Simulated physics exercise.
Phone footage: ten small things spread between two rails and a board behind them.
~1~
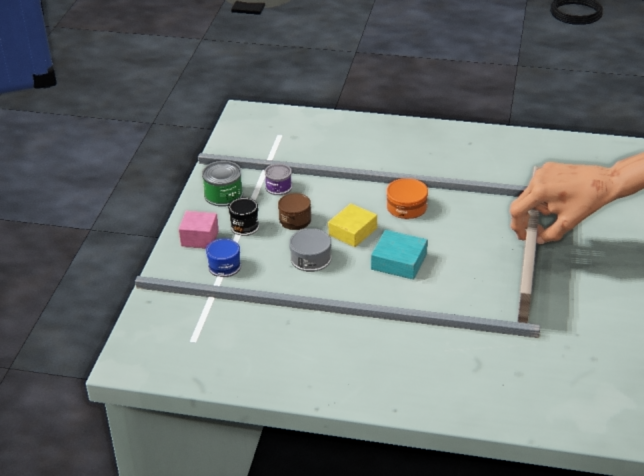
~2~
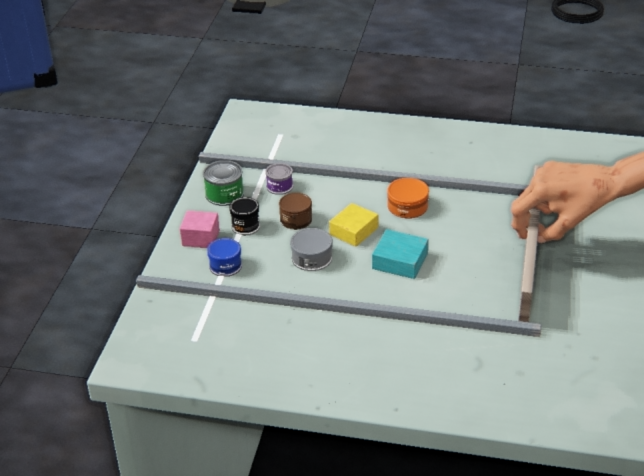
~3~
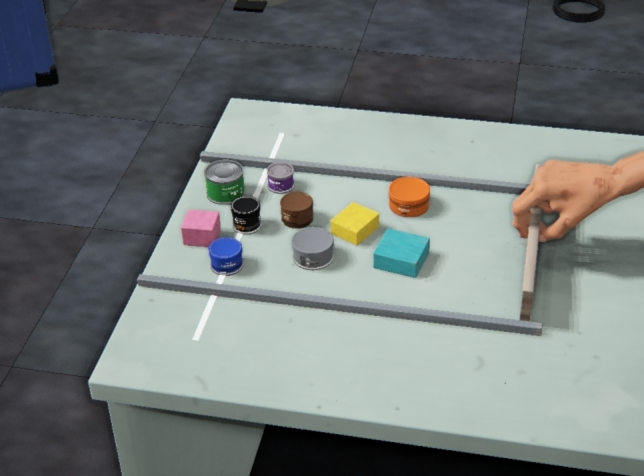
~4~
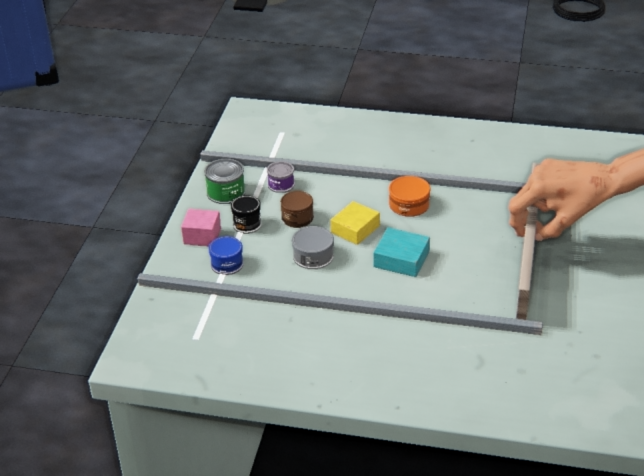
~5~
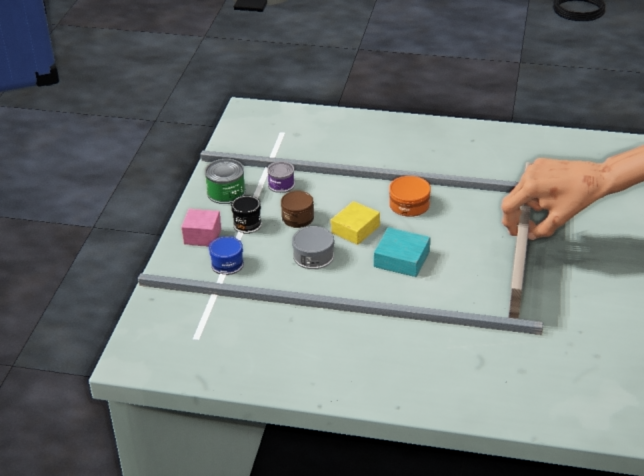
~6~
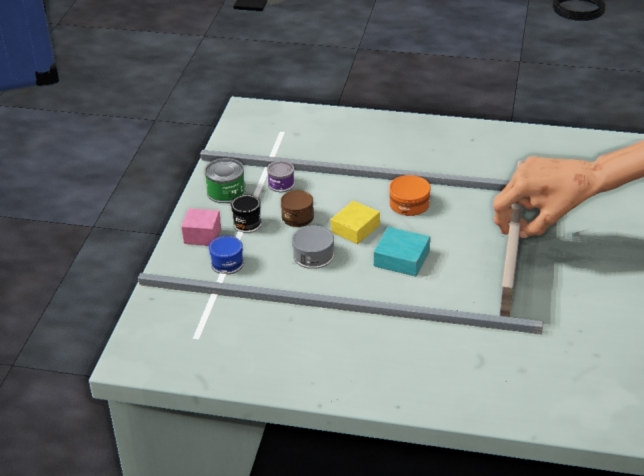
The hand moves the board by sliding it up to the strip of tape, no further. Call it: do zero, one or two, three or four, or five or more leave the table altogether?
One or two.
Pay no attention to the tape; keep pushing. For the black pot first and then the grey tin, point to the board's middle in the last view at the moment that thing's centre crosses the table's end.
The black pot gives roughly (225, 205), the grey tin roughly (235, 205).
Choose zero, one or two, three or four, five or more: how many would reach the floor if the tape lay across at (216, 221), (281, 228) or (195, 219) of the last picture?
5 or more; none at all; more than four.
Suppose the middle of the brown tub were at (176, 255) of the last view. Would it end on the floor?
From that start, the object then is safe.
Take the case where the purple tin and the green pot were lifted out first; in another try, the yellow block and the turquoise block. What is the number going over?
1, then 0.
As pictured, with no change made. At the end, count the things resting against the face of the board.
Count recorded: 4.
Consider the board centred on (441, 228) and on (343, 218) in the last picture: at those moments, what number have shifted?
So far 0, and 5 at the second.
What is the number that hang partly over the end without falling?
The count is 2.
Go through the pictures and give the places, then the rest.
Pink block (199, 230); green pot (223, 184); blue tin (224, 258); board (531, 242); tape (241, 227), in the first picture.
Green pot (224, 183); grey tin (312, 249), in the second picture.
Blue tin (226, 257); yellow block (355, 223), in the third picture.
Pink block (201, 228); board (530, 239), in the fourth picture.
Green pot (225, 181); purple tin (281, 177), in the fifth picture.
Pink block (202, 227); green pot (225, 181); blue tin (227, 255); board (514, 236); tape (244, 224), in the sixth picture.
Soon after, none off yet; pink block at rest near (202, 227); green pot at rest near (225, 181); blue tin at rest near (227, 255).
Then, none off yet; pink block moved about its own width near (181, 222); green pot moved a little near (214, 177); blue tin moved a little near (209, 260).
At rest, the number that fall off is one or two; fallen, pink block.
